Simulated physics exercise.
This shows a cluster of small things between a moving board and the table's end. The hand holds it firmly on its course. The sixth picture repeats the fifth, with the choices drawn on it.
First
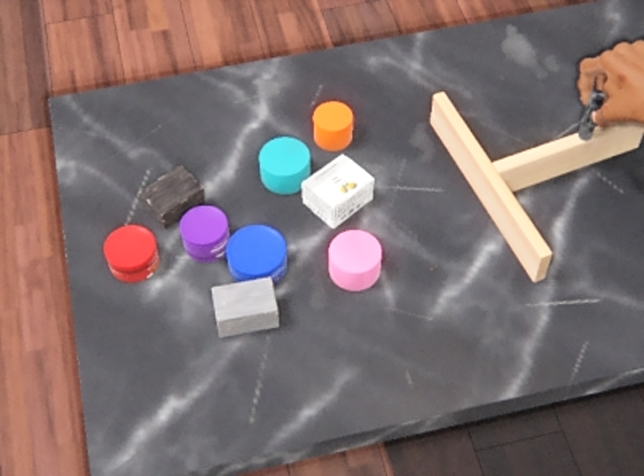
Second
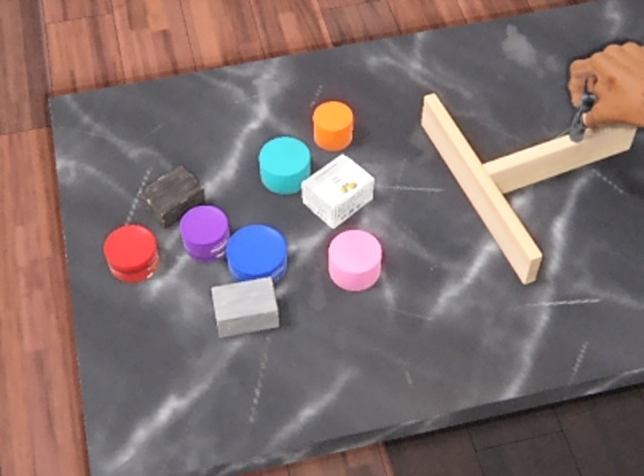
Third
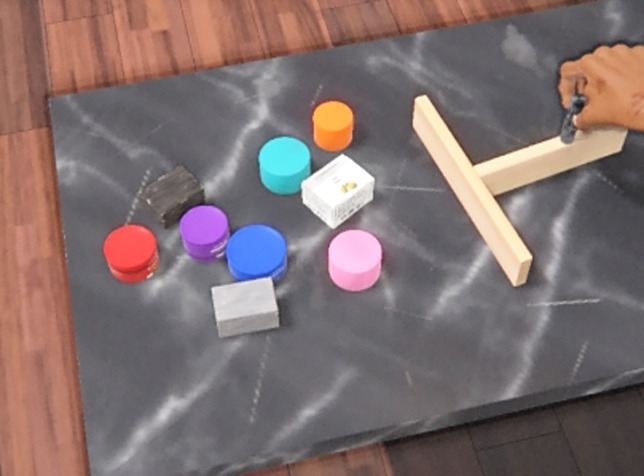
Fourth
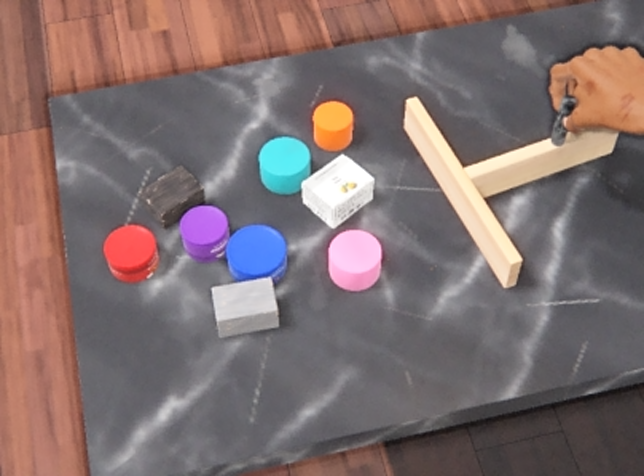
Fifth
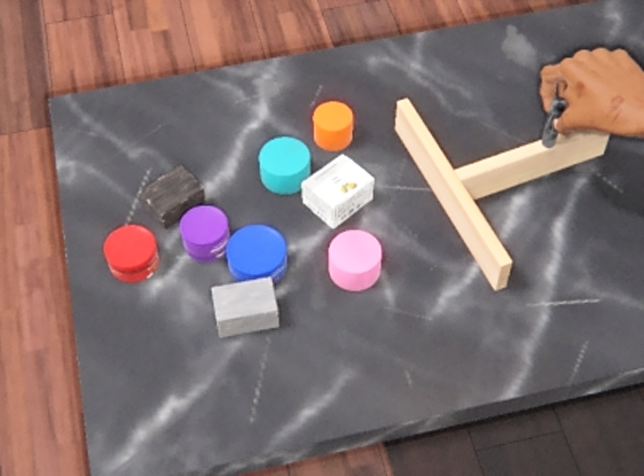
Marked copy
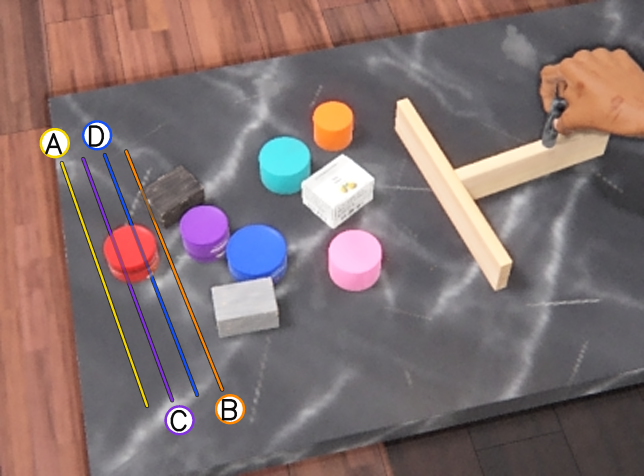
On a dark marble-patterned tabletop above a wooden floor, a hand grips a T-shaped wooden board at the right, with colourful round tubs and a few small blocks clustered to its left. The hand slides the board slowly leftward, narrowing the gap, while the clustered items stay still and untouched.
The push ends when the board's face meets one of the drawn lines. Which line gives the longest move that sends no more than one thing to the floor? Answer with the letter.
B.
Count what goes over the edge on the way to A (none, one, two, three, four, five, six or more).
By then, five.
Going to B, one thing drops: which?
The red jar goes over.
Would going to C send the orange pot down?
No.
On the copy, A at (101, 274); B at (170, 260); C at (124, 270); D at (147, 265).
On B. First, board (351, 197); orange pot (299, 122); pink pot (343, 265).
Then, board (249, 217); red jar (113, 261); black block (145, 205).
Finally, board (170, 232); red jar over the edge; black block (71, 223); one fallen.
By contrast, A drops five; C drops three; D drops three.
